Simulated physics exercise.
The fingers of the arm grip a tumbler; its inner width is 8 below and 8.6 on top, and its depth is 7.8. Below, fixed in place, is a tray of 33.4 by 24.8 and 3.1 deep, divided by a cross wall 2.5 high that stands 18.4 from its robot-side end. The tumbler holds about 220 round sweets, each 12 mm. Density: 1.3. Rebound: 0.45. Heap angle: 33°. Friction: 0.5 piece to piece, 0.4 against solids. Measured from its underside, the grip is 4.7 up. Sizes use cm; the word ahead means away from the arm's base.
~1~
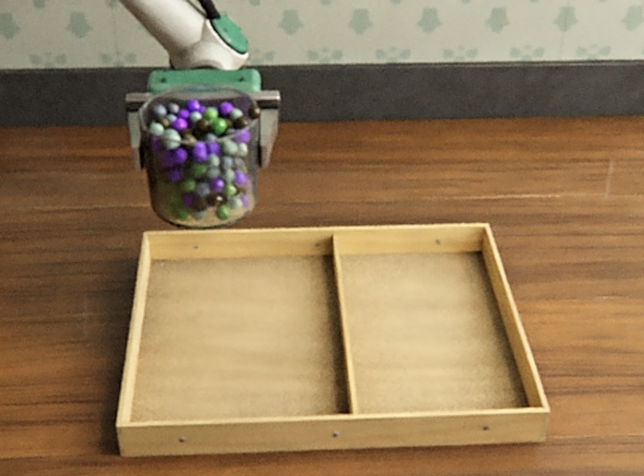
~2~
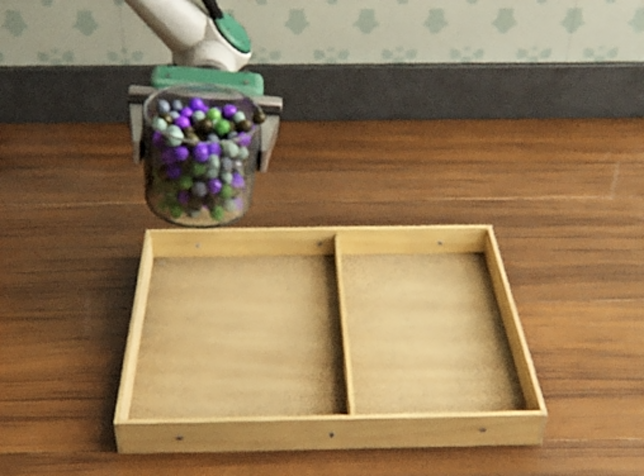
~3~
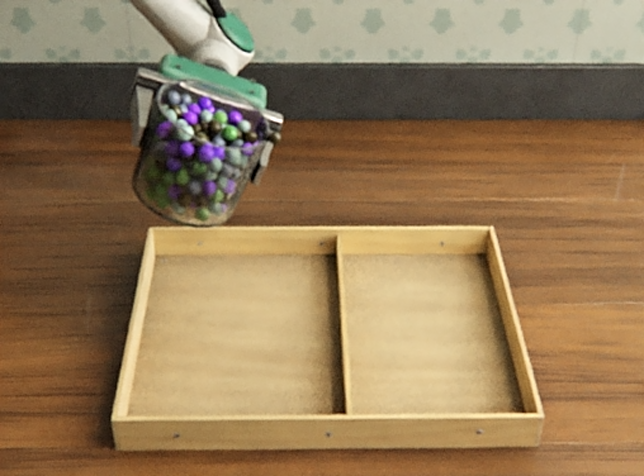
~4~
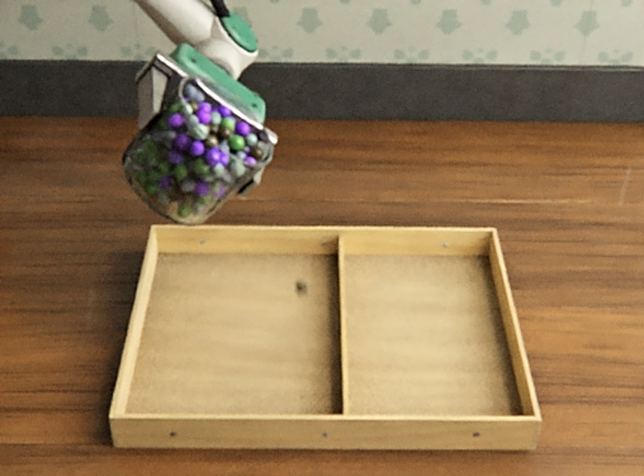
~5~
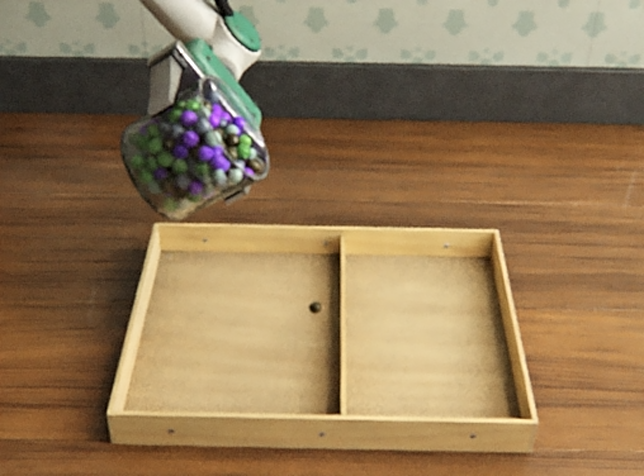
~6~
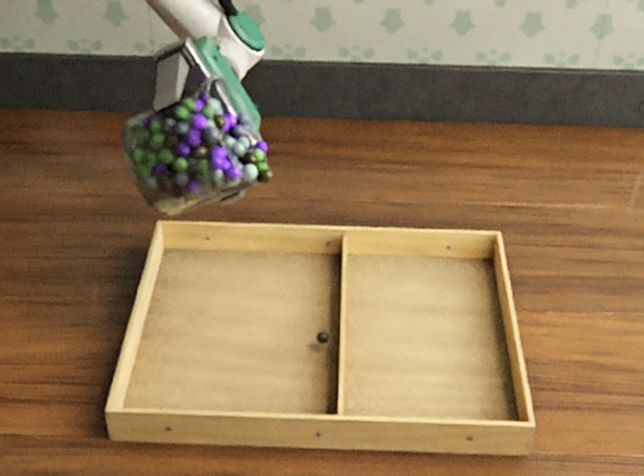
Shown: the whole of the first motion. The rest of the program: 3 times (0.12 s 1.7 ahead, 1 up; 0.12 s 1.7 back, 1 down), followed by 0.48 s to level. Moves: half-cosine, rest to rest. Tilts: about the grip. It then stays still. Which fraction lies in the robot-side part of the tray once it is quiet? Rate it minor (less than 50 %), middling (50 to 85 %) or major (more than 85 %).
Minor, less than 50 %.
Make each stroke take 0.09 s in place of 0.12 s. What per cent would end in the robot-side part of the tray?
30 %.
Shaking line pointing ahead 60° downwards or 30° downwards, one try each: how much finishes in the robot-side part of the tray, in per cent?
Roughly 5 per cent, then 15 per cent.
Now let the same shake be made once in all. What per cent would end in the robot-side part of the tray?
It would come to around 10 %.
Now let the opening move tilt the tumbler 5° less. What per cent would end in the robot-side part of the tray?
It would be near 10 per cent.
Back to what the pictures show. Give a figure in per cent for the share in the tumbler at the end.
Around 80 per cent.
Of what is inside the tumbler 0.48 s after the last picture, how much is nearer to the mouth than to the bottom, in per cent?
Near 50 %.
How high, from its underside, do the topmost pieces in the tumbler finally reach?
Height at rest: Approx. 8.0 cm.
Then, 0.48 s on, tilted 62° forward, highest piece 22 above the table; 185 in the tumbler, 15 in the robot-side part, 6 in the far-side part, 11 in flight or on a rim.
Then, 0.96 s on, tilted 31° forward, highest piece 22 above the table; 170 in the tumbler, 37 in the robot-side part, 10 in the far-side part.
Then, 1.40 s on, level, highest piece 23 above the table; 170 in the tumbler, 37 in the robot-side part, 10 in the far-side part.
Then, 2.45 s on, level, highest piece 23 above the table; 170 in the tumbler, 37 in the robot-side part, 10 in the far-side part.
In the end, 170 in the tumbler, 37 in the robot-side part, 10 in the far-side part. That is 17 % in the robot-side part of the tray.
